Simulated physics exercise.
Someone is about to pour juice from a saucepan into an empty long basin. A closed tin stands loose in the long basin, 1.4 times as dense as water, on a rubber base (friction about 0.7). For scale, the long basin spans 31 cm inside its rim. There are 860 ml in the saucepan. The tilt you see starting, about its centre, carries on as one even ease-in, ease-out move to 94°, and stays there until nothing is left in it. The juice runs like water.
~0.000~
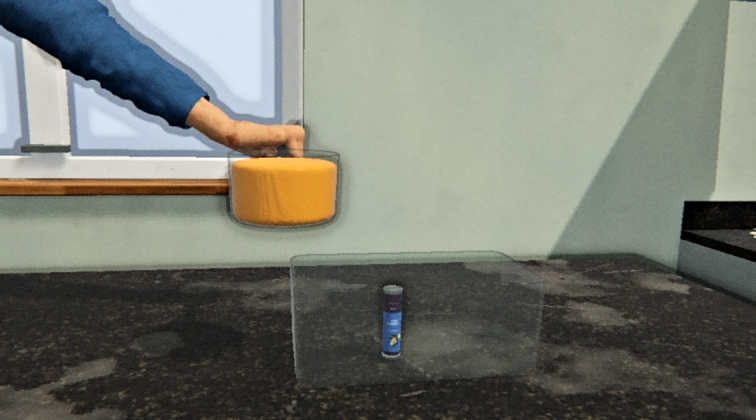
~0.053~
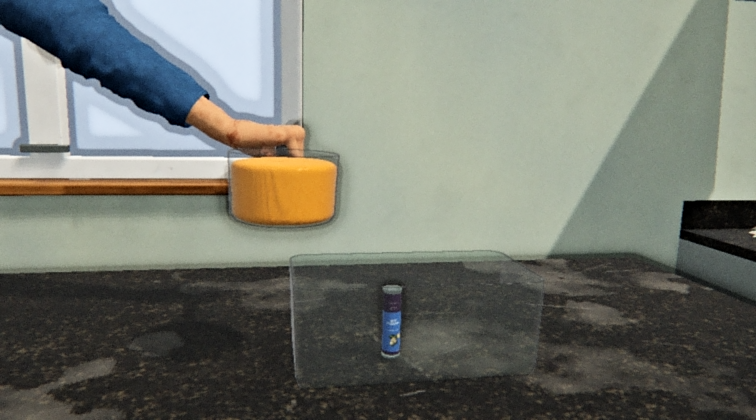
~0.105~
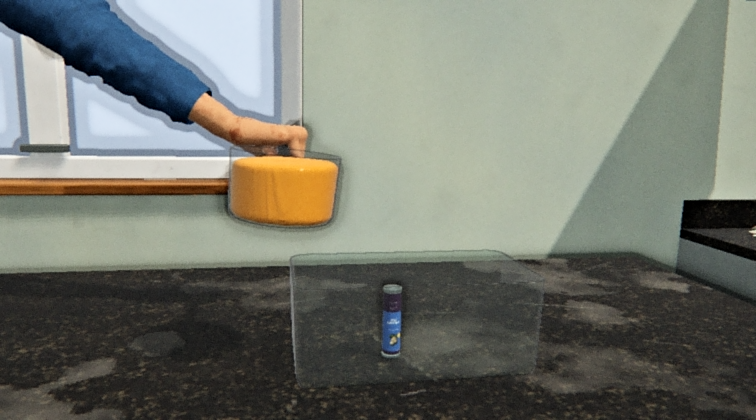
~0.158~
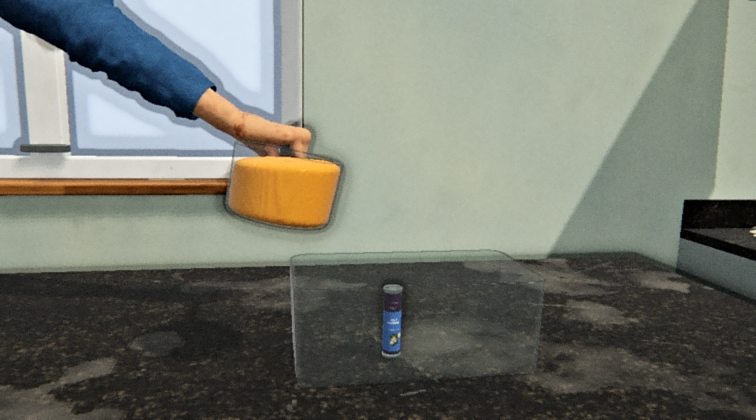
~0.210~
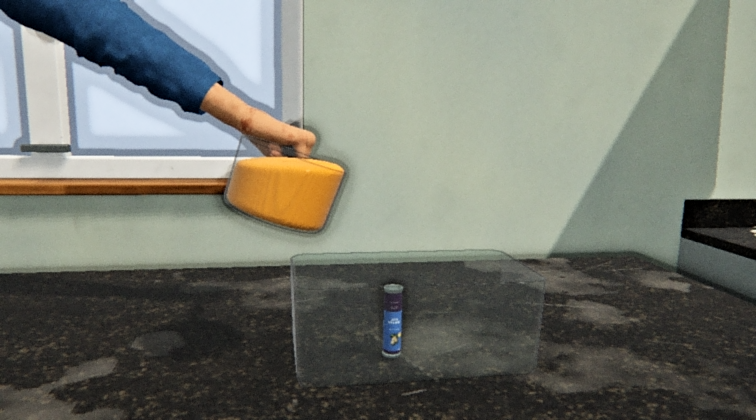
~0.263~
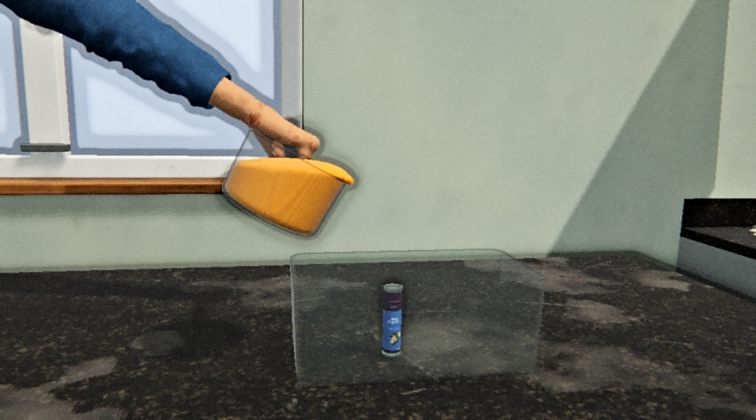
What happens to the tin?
It topples.
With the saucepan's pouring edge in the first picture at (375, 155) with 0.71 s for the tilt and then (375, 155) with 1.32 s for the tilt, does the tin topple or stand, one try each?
First it keeps standing; then it stays up.
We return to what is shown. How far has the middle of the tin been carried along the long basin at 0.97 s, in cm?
About 6 cm.
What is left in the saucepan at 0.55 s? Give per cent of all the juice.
Near 46 in a hundred.
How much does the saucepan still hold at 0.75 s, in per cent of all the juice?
Near 14 in a hundred.
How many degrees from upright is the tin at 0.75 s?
About 15°.
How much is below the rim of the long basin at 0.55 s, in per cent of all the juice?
Some 24 per cent.
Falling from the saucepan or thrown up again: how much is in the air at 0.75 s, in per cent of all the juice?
Near 7 in a hundred.
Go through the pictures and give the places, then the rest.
In the first picture, tilt 0°; pouring edge (338, 155); surface from (232, 163) to (336, 164); the long basin's rim runs from (293, 273) to (522, 267); the tin's top is at (393, 292).
In the second picture, tilt 1°; pouring edge (338, 156); surface from (232, 162) to (335, 164).
In the third picture, tilt 5°; pouring edge (340, 159); surface from (233, 161) to (337, 164).
In the fourth picture, tilt 11°; pouring edge (342, 165); surface from (236, 161) to (340, 166).
In the fifth picture, tilt 19°; pouring edge (345, 173); surface from (237, 163) to (344, 168).
In the sixth picture, tilt 28°; pouring edge (345, 182); surface from (232, 168) to (344, 175); 3 per cent is over the edge.
Then, 0.55 s in, the tilt is 82° and 45 per cent is still to pour; the tin stands where it began.
Then, 0.75 s in, the tilt is 94° and 14 per cent is still to pour; the tin leans 13°.
Then, 0.97 s in, the tilt is 94° and 4 per cent is still to pour; the tin lies on its side.
Then, 1.21 s in, the tilt is 94° and 1 per cent is still to pour; the tin lies on its side.
Finally, the tin lies on its side.
